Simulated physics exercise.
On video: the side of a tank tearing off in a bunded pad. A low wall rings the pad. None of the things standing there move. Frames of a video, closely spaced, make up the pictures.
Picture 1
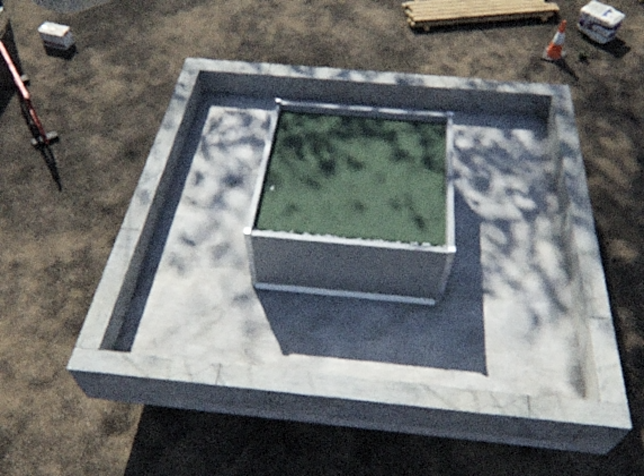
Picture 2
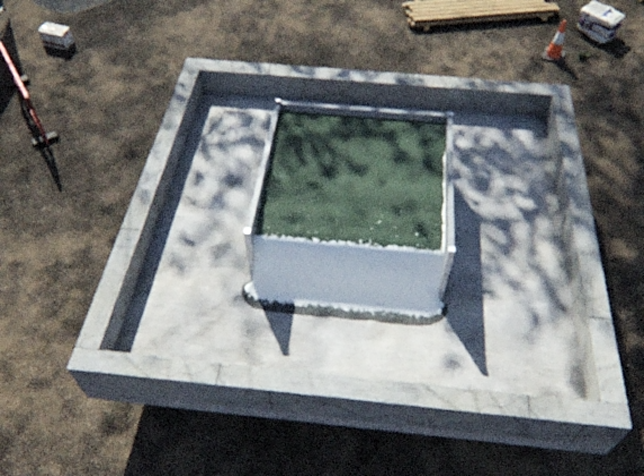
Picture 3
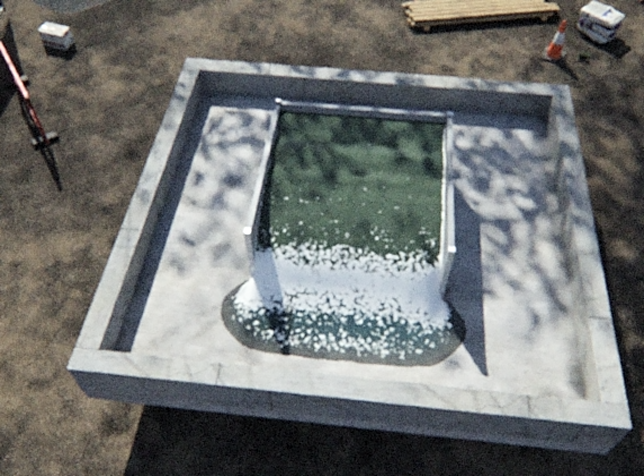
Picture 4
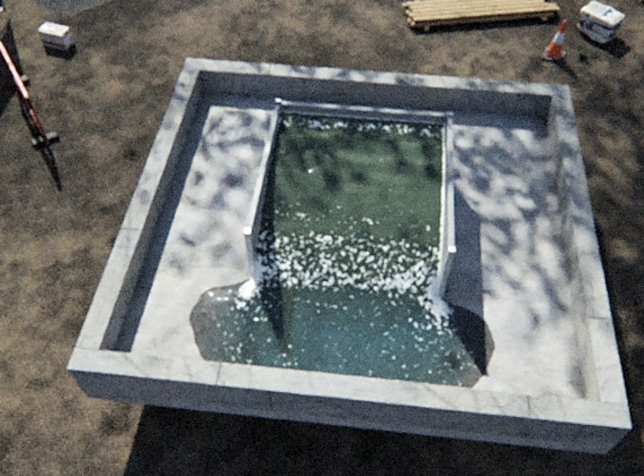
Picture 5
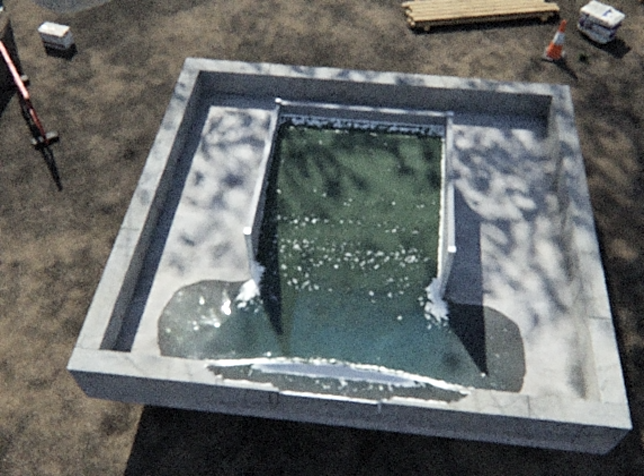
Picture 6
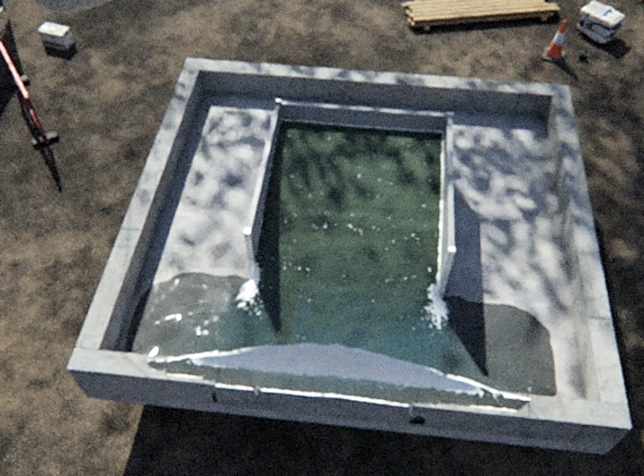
On a pale concrete pad ringed by a low wall, an open square tank of green water stands still in dappled shade. Its near side gives way and water pours out in white froth, spreading across the pad, then reaches the near wall, rises along it and widens left and right.
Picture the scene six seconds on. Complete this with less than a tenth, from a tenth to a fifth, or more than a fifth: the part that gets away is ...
The part that gets away is from a tenth to a fifth.
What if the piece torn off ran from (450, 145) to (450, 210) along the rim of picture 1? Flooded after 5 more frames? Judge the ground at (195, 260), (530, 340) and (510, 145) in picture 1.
Going through them in order gives still bare, waterlogged, waterlogged.
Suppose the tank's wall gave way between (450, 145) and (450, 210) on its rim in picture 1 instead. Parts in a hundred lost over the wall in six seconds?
About 6 %.
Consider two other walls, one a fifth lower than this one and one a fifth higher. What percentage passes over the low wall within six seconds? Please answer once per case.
Lab note: Try one 22 percent; try two 8 percent.
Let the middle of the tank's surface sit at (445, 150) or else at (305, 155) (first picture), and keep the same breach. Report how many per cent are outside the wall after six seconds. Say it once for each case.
Taking them in turn, it comes to about 10 per cent and then about 12 per cent.
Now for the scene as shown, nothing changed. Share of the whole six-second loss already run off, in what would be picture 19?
Roughly 95 percent.
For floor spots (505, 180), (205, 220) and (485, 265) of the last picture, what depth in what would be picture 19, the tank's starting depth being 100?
I'd put them at close to 6 per cent, then 8 per cent, then 4 per cent.
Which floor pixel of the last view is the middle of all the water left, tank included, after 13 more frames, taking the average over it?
Near (345, 289).
A moment on, water covers 30 % of the floor; the low wall has let 0 % over.
Next, water covers 35 % of the floor; the low wall has let 6 % over.
Then, water covers 70 % of the floor; the low wall has let 12 % over.
Later, water covers 80 % of the floor; the low wall has let 13 % over.
In the end, water covers 80 % of the floor; the low wall has let 13 % over.
